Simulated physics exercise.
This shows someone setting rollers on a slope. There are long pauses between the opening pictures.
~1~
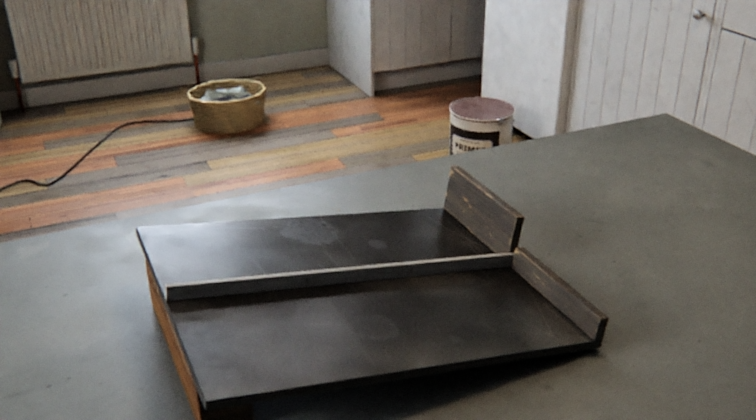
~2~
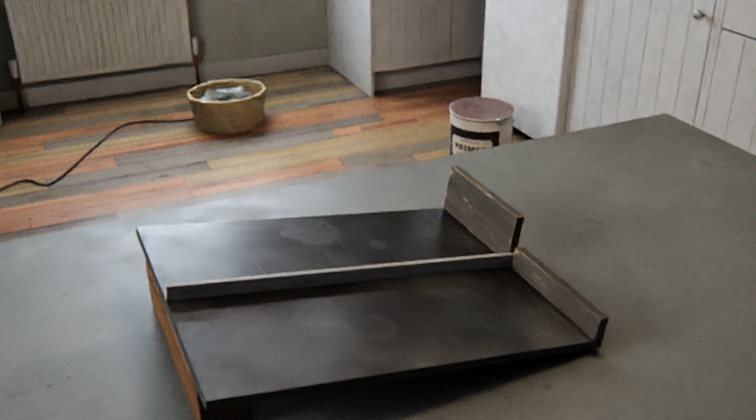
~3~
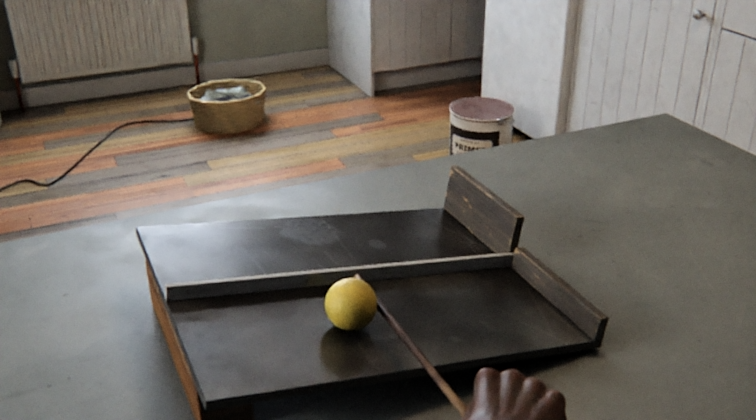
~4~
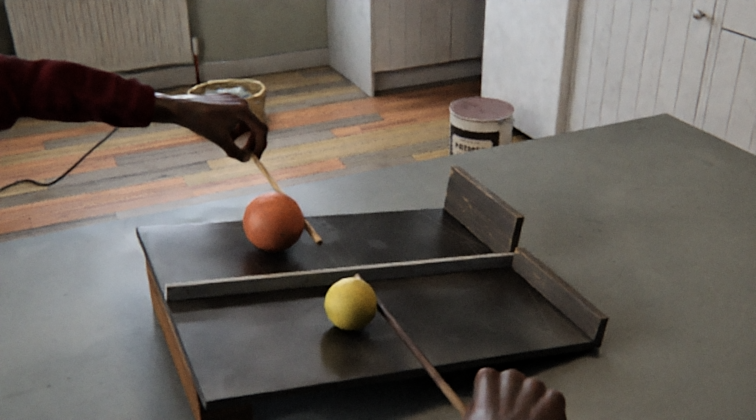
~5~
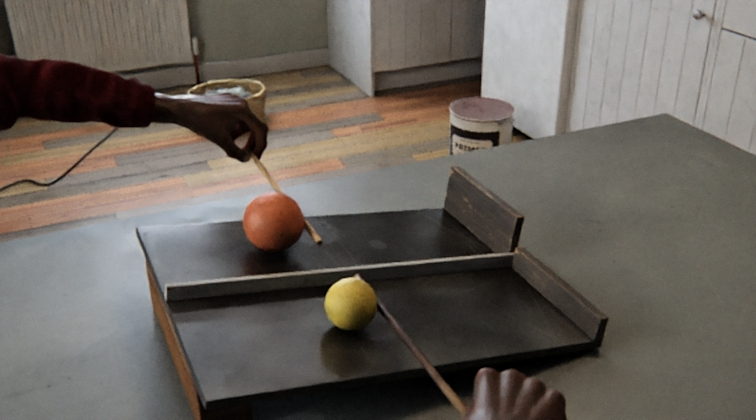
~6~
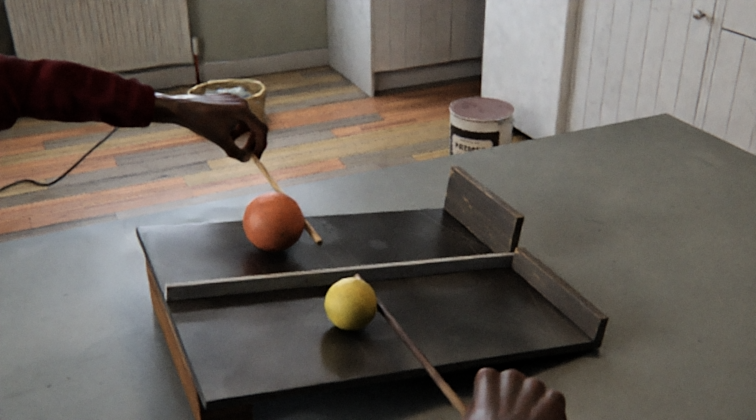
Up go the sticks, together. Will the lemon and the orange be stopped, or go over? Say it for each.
In the end the lemon stops on the board; the orange stops on the board.
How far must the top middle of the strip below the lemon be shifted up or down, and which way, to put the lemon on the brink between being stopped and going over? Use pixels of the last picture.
A shift of 12 pixels, going down.
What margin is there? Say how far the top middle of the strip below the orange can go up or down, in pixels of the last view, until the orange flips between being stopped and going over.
Roughly 32 pixels down.
Then, 0.50 s past the last view, lemon rolling on the board near (435, 296); orange rolling on the board near (350, 218).
Finally, the lemon gets caught, near (535, 284); the orange gets caught, near (455, 211).
